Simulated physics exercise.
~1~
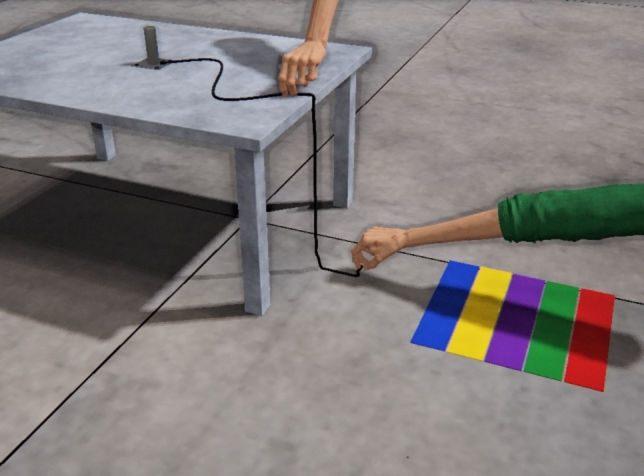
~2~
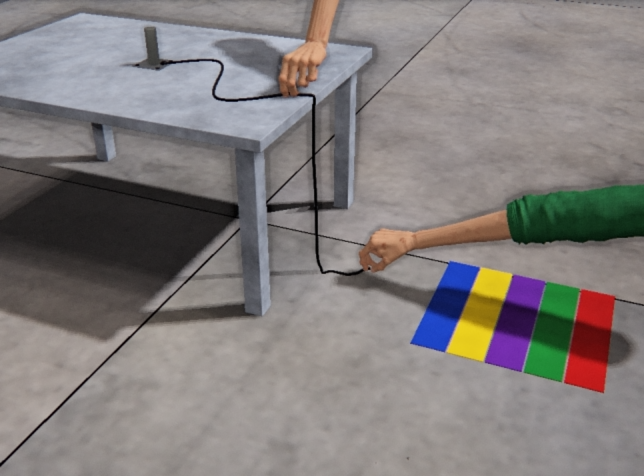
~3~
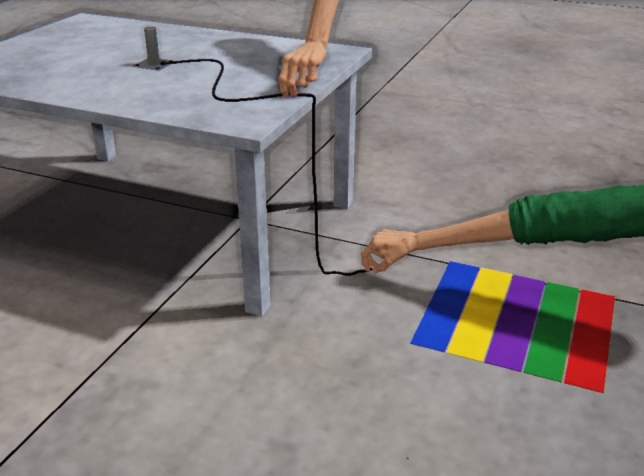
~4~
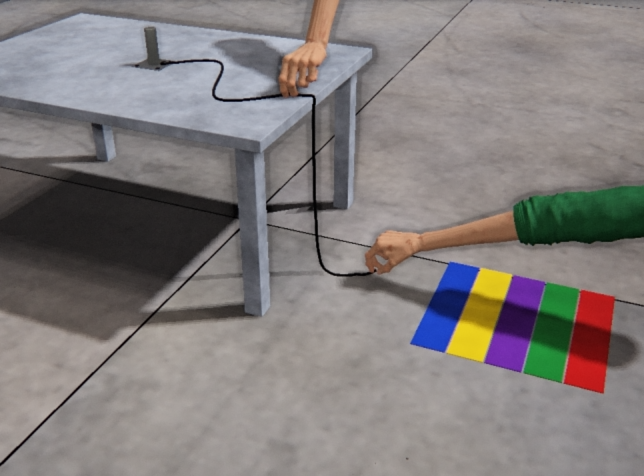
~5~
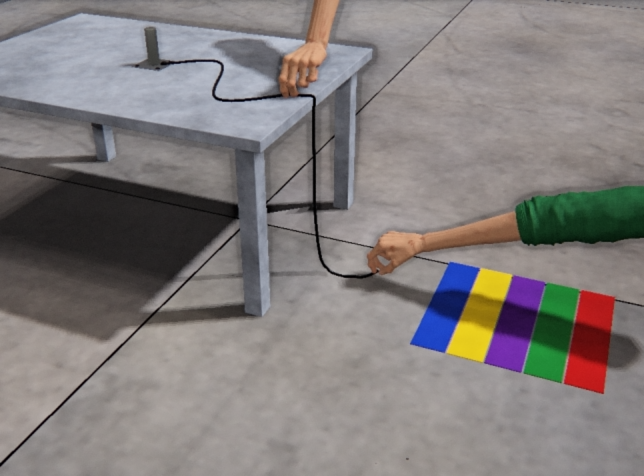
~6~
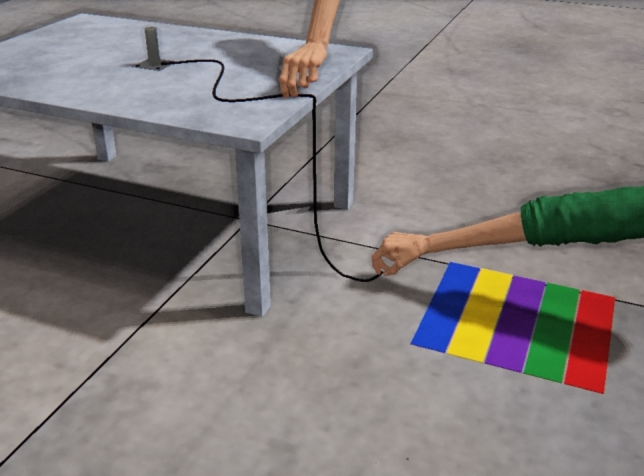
At first, one hand presses a dark cord at the edge of a low grey table while a green-sleeved arm holds its lower end near the floor, left of coloured stripes. The lower hand then draws the end slightly right, and the hanging cord's bend becomes more rounded while the upper hand stays still.
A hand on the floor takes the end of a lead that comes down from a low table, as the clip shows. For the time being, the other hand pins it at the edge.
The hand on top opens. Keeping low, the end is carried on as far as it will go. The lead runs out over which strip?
The red one.
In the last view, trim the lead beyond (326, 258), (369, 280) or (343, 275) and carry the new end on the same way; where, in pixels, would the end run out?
Roughly (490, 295), (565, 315), (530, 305).
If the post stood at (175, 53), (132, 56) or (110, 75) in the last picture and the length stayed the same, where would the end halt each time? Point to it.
The places are (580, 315), (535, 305) and (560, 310).
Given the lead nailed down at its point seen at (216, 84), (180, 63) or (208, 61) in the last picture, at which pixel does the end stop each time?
In order of the tries: About (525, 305), about (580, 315), about (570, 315).
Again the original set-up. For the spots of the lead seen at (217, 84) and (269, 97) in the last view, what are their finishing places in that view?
They finish close to (268, 86) and close to (349, 124).
A little later, end near (521, 303); over purple.
Next, end near (564, 313); over green.
When it is tight, end near (591, 319); over red. It gets as far as the red strip.
